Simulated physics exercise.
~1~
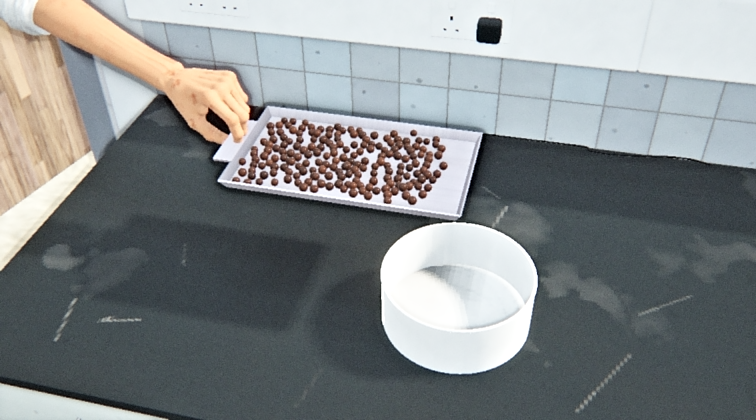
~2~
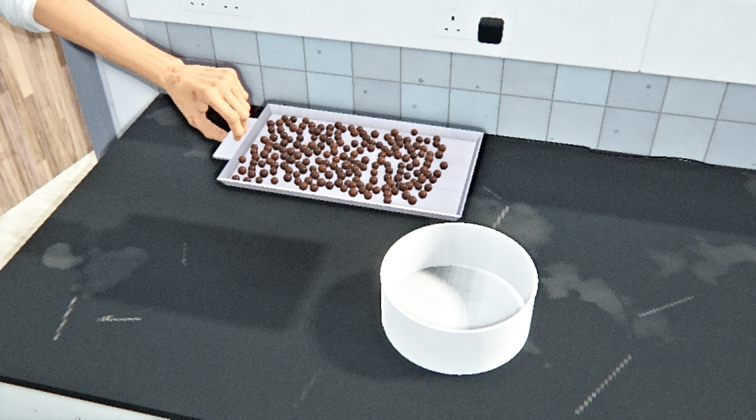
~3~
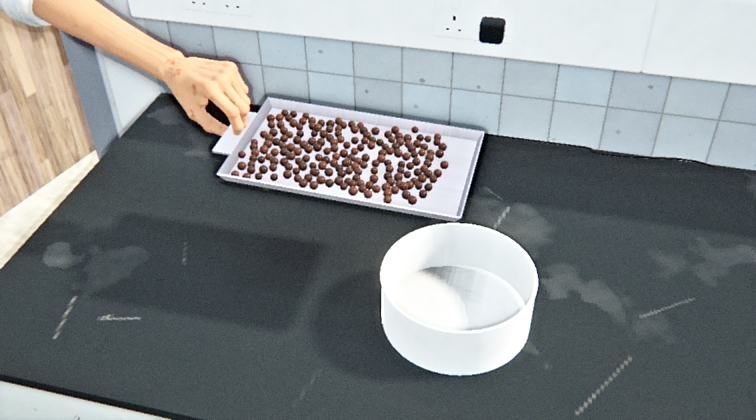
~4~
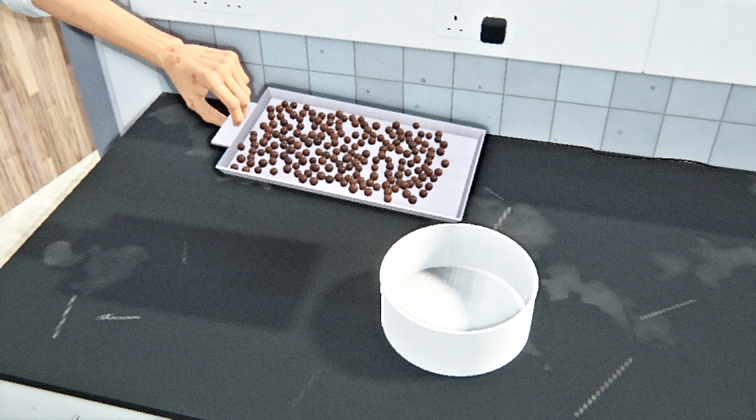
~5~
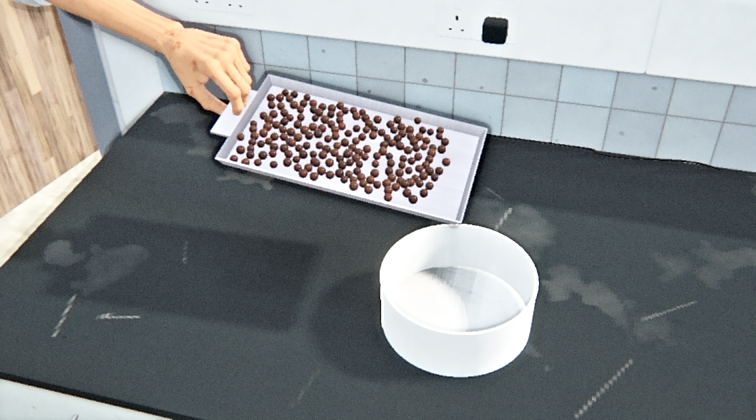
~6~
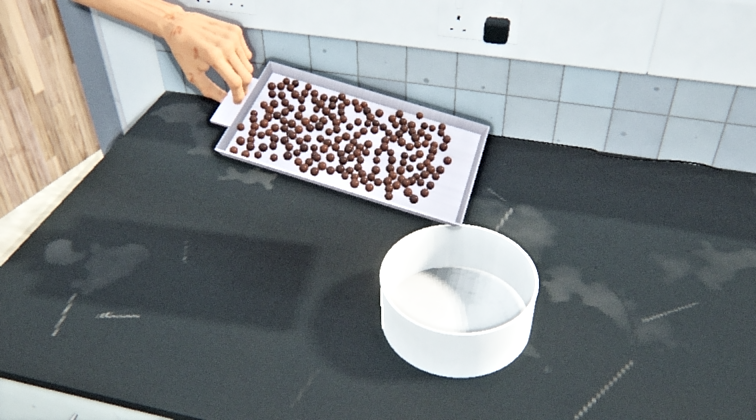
On a dark, marked countertop by a tiled wall, a hand at the left grips a shallow tray of chocolate balls lying level behind a round white pot. The hand lifts the tray's left end slightly, then steadily higher, slanting it down toward the right while the balls stay spread across it.
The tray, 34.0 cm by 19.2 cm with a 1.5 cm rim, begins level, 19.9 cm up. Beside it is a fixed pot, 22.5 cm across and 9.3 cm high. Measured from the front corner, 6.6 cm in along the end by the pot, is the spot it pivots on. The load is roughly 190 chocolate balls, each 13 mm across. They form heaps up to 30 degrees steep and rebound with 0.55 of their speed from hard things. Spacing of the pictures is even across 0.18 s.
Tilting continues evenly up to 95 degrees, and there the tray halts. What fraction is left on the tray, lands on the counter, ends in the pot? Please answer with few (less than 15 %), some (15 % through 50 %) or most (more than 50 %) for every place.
Left on the tray: Few, counter: Few, pot: Most.
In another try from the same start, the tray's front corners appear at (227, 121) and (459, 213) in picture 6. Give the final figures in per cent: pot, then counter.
Pot: 35, counter: 65.
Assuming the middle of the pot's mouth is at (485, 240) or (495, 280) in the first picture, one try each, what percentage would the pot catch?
45 and 95 %.
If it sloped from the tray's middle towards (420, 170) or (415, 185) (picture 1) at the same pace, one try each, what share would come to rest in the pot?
First try: About 30 percent; second try: About 70 percent.
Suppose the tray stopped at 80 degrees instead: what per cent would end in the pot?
In that case, near 100 percent.
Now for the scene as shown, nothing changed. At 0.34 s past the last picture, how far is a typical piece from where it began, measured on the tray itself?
Some 10 cm.
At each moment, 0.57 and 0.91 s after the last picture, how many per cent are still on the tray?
The figures go 15 and then 0.
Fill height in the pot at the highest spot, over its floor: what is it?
About 4.0 cm.
Then, 0.34 s after the last picture, tilt 54 degrees; the tray holds 95 %, the pot 0 %.
Then, 0.57 s after the last picture, tilt 80 degrees; the tray holds 15 %, the pot 50 %.
Then, 0.91 s after the last picture, tilt 95 degrees; the tray holds 0 %, the pot 100 %.
In the end, tray 0 %, counter 0 %, pot 100 %.
